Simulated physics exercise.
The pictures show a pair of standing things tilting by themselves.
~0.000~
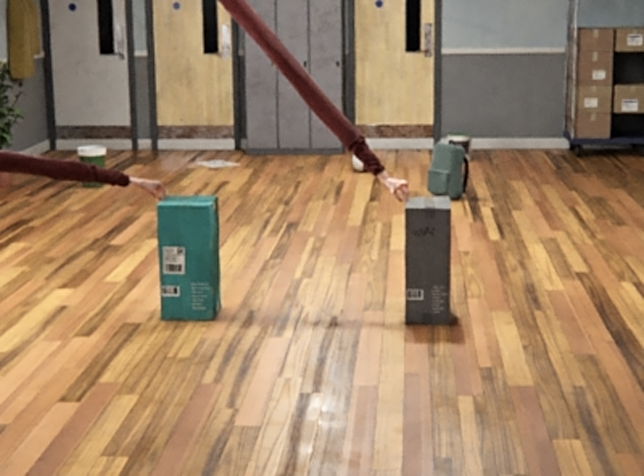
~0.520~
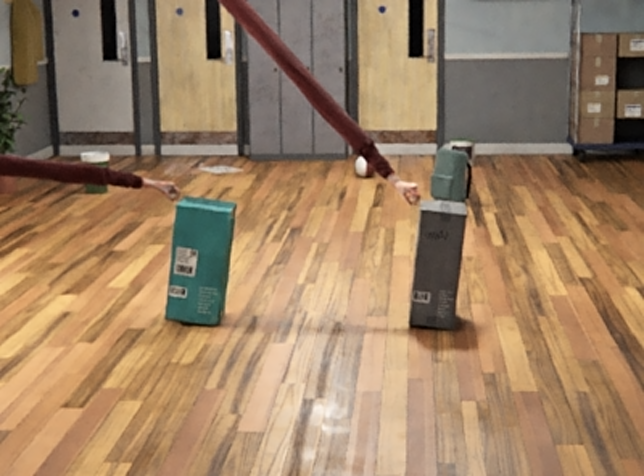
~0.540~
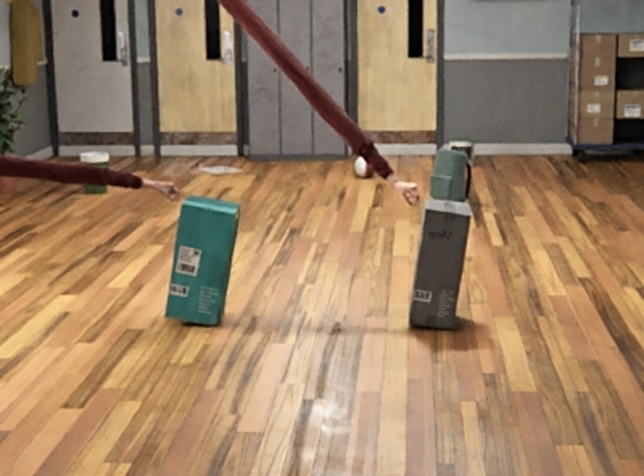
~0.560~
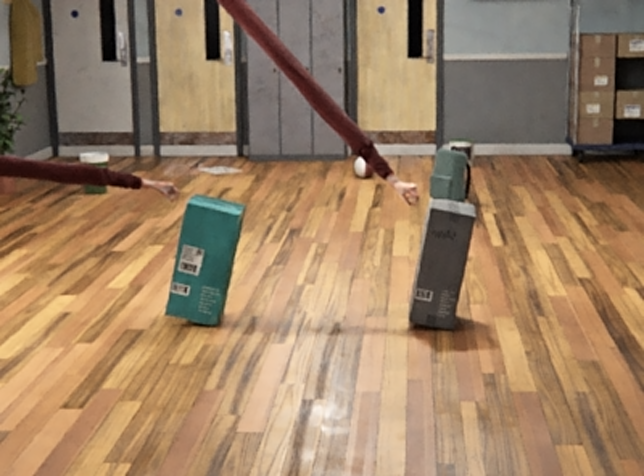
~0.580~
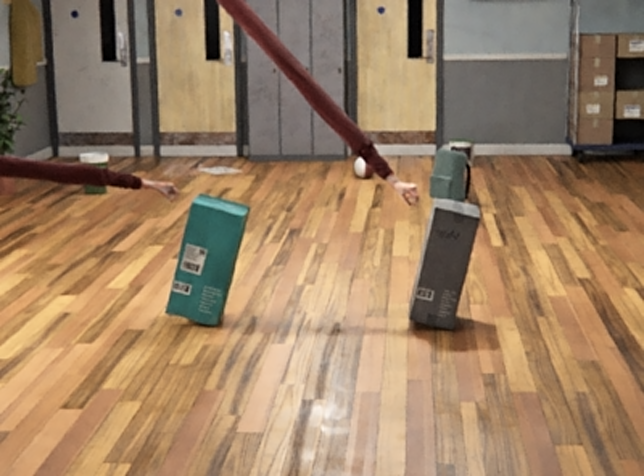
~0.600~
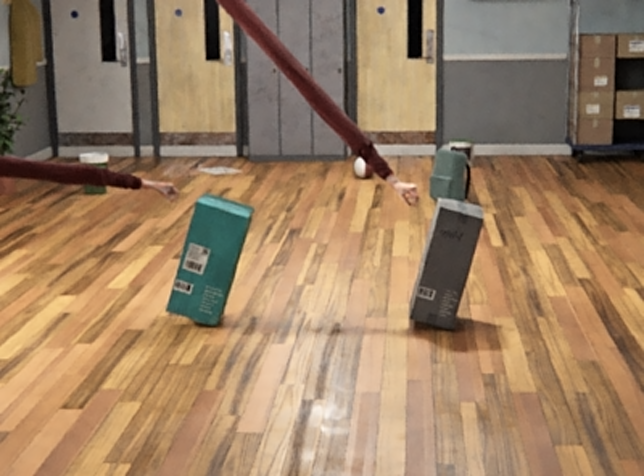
The clip shows two outstretched hands touching the tops of an upright turquoise parcel on the left and a grey box on the right, then both objects tilting gradually rightward, leaning away from the hands.
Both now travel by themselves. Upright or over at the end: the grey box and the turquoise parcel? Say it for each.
As it turns out, the grey box topples, the turquoise parcel topples.
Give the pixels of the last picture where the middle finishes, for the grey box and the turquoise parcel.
The grey box around (512, 301); the turquoise parcel around (277, 295).
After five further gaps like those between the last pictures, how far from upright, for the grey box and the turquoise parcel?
It would show 25° and 30°.
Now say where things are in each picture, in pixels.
In the first picture, grey box (427, 259) upright; turquoise parcel (190, 257) upright.
In the second picture, grey box (437, 263) 6° off upright; turquoise parcel (201, 260) 8° off upright.
In the third picture, grey box (439, 263) 8° off upright; turquoise parcel (203, 260) 10° off upright.
In the fourth picture, grey box (441, 262) 11° off upright; turquoise parcel (206, 260) 13° off upright.
In the fifth picture, grey box (444, 262) 13° off upright; turquoise parcel (208, 259) 15° off upright.
In the sixth picture, grey box (446, 262) 15° off upright; turquoise parcel (211, 259) 18° off upright.
Around 0.76 s, grey box 31° off upright near (463, 263); turquoise parcel 35° off upright near (230, 260).
Around 0.92 s, grey box 53° off upright near (486, 271); turquoise parcel 57° off upright near (253, 269).
Around 1.04 s, grey box 80° off upright near (507, 291); turquoise parcel on its side near (275, 290).
Finally (1.7 s), the grey box falls over, near (512, 301); the turquoise parcel falls over, near (277, 295).
